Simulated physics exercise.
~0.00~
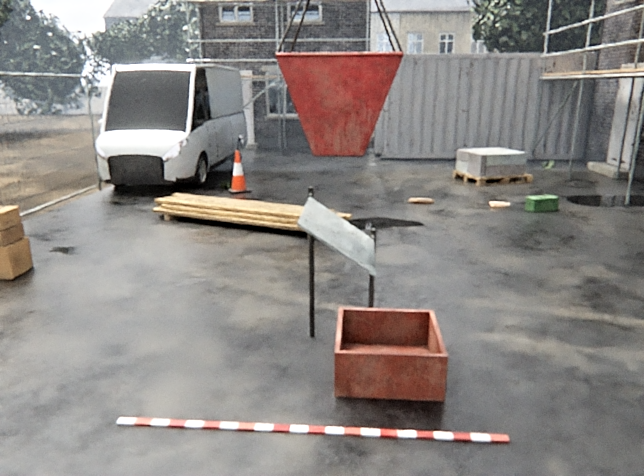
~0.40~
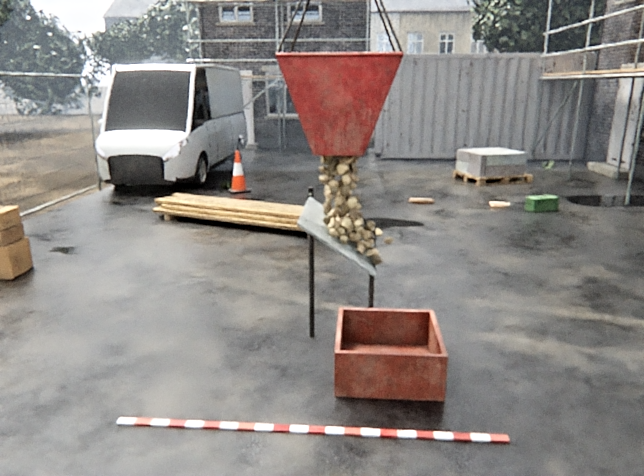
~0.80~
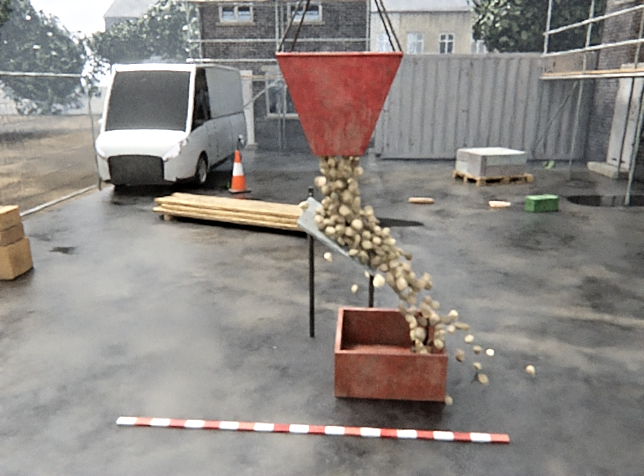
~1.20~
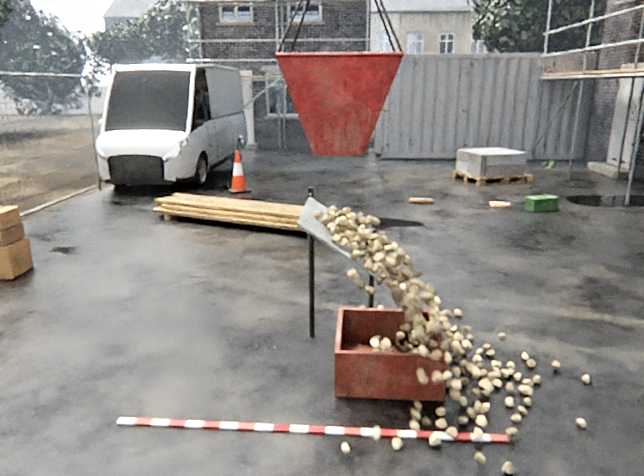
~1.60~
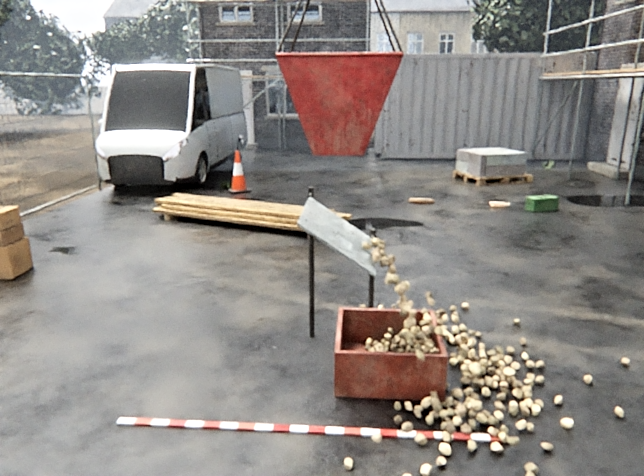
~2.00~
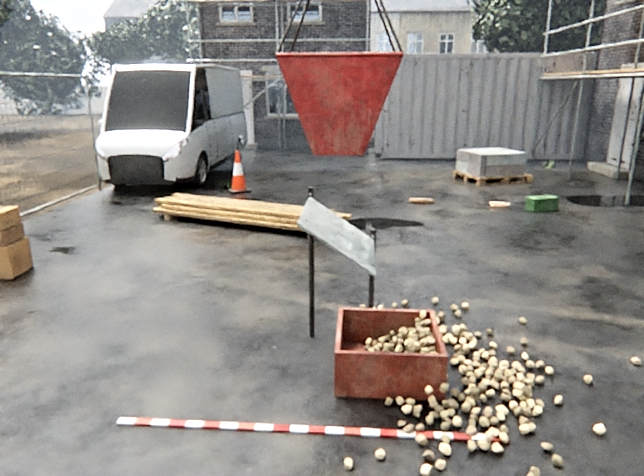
In a fenced yard, stones drop from a red skip, slide down, and end half-binned, half spilled right.
